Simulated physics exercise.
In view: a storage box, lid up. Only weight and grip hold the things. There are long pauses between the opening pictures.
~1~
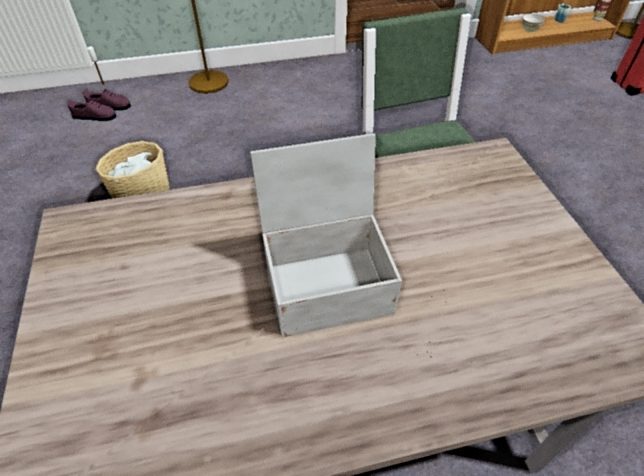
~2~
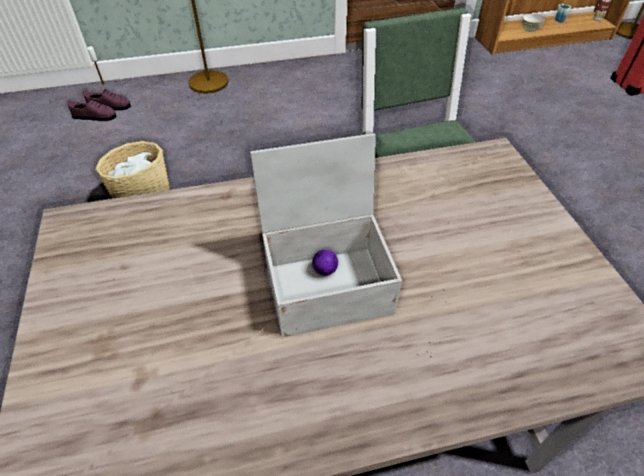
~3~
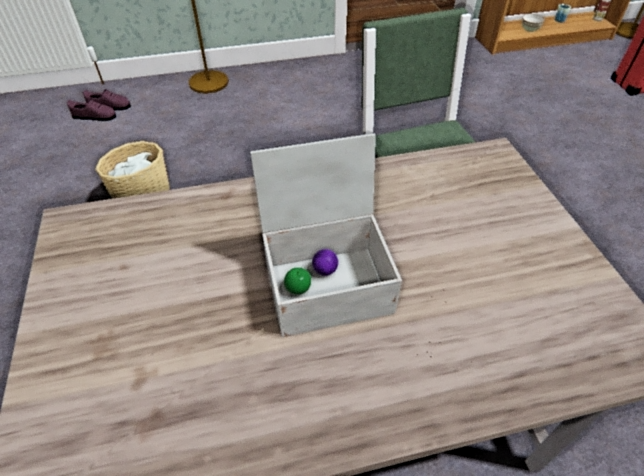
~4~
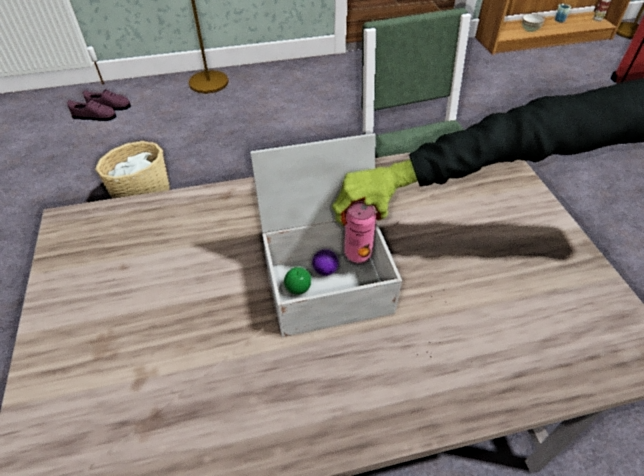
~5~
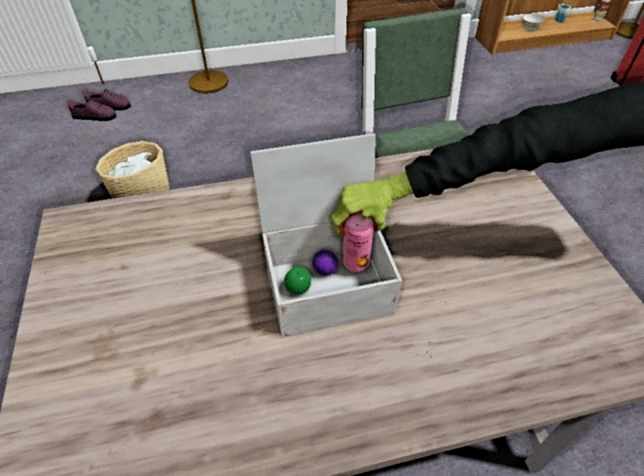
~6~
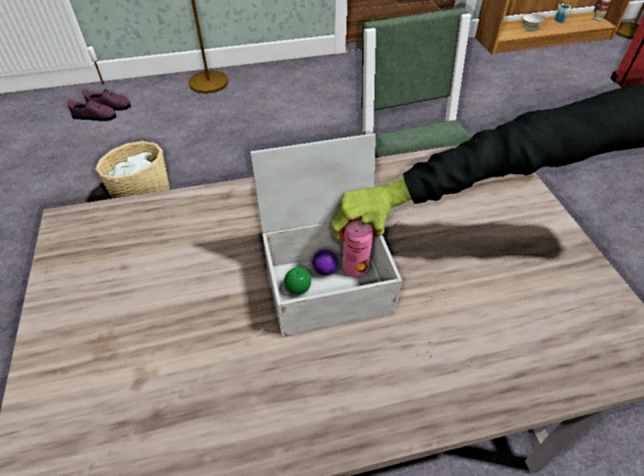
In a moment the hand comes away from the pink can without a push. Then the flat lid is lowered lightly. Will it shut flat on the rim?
As it turns out, it will not close.
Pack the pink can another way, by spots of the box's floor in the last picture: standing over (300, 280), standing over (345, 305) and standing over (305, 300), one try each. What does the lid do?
First try: It sits on the rim; second try: It is held up; third try: It sits on the rim.
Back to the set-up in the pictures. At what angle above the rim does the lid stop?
About 45°.
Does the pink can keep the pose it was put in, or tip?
The pink can stays as placed.
Then, 1.30 s after the last picture, lid 82° above the rim.
Then, 1.60 s after the last picture, lid 58° above the rim.
At rest, lid 46° above the rim; all 3 in place. Seen from the same camera at the end, pink can near (357, 250).
